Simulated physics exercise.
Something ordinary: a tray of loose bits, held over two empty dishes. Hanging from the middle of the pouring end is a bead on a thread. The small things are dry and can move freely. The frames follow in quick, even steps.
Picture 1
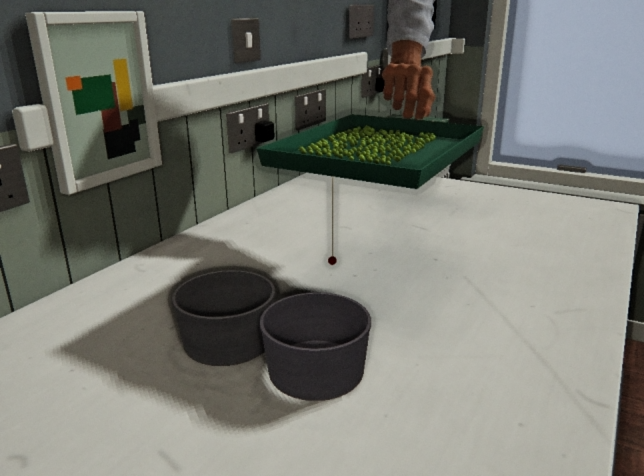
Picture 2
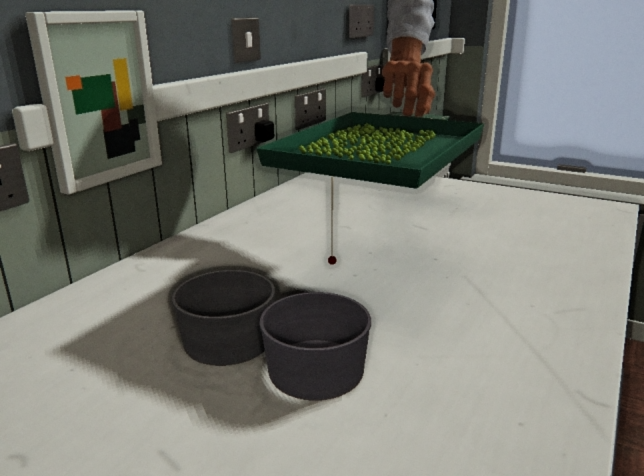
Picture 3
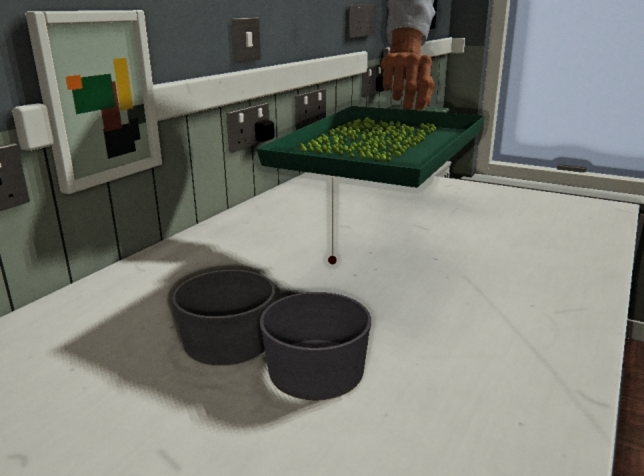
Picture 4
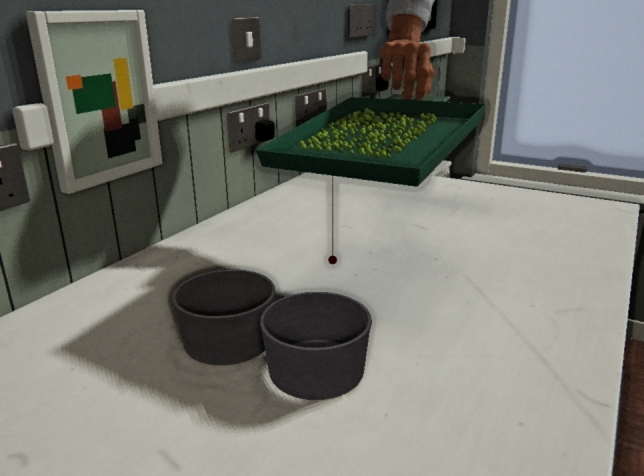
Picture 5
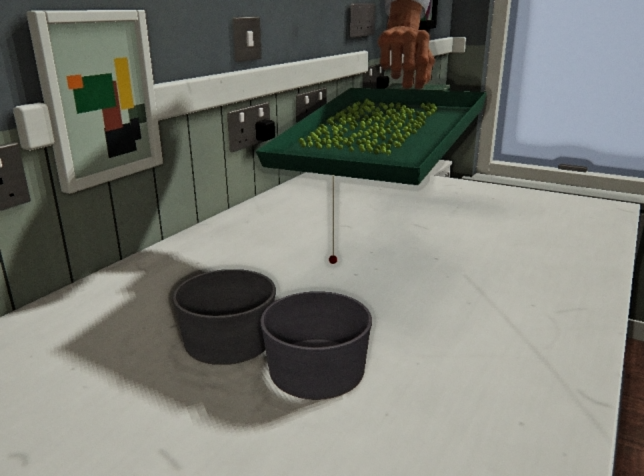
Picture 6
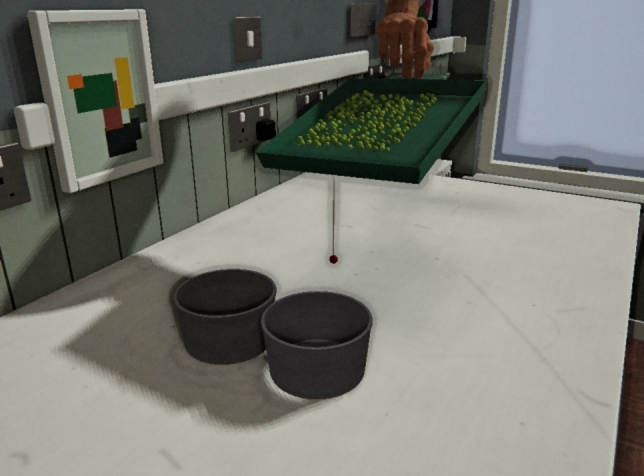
A hand gradually tilted a green tray of dried peas above two dark, empty dishes, raising its far side while the peas stayed inside and a small bead hung on a thread below.
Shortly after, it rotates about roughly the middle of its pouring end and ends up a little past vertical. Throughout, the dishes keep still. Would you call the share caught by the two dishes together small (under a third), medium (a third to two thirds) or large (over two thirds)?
Small.
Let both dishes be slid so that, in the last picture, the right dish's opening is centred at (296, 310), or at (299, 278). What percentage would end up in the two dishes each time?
Trial 1 about 20 %, trial 2 about 90 %.
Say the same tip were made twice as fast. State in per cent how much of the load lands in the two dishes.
That comes out at roughly 20 per cent.
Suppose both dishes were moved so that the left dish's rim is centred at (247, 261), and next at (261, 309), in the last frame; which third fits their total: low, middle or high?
Two tries, in turn: Over two thirds and under a third.
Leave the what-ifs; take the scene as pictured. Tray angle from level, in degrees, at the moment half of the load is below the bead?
105°.
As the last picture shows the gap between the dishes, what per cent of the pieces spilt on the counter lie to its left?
Near 40 in a hundred.
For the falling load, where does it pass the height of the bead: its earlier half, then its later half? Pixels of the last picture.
For the early half I get (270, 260), and for the late half (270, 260).
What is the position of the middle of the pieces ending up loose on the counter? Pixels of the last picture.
Roughly at pixel (276, 313).
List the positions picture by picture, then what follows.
Corners of the pouring end at (261, 148) and (418, 169), level; middle of the load at (368, 143), dried peas; left dish at (193, 335); right dish at (288, 368); bead on its thread at (332, 261), in the first picture.
Corners of the pouring end at (261, 148) and (418, 168), level; middle of the load at (368, 141), in the second picture.
Corners of the pouring end at (261, 148) and (418, 168), tipped barely, lowest at the left corner; middle of the load at (369, 137), in the third picture.
Corners of the pouring end at (260, 149) and (418, 167), tipped a little, lowest at the left corner; middle of the load at (369, 130), in the fourth picture.
Corners of the pouring end at (260, 150) and (417, 166), tipped a little, lowest at the left corner; middle of the load at (368, 124), in the fifth picture.
Corners of the pouring end at (260, 151) and (417, 165), tipped a little, lowest at the left corner; middle of the load at (367, 118); left dish at (195, 334); right dish at (289, 366), in the sixth picture.
Soon, tray tipped steeply; nearly all on the tray; a stray few outside both; a stray few in the air.
A while on, tray tipped right over; most on the tray; a stray few in the left dish; a small part outside both; about a quarter in the air.
Towards the end, tray tipped past a quarter turn; a small part in the right dish; a small part in the left dish; most outside both.
Finally, tray tipped past a quarter turn; a small part in the right dish; a small part in the left dish; most outside both.
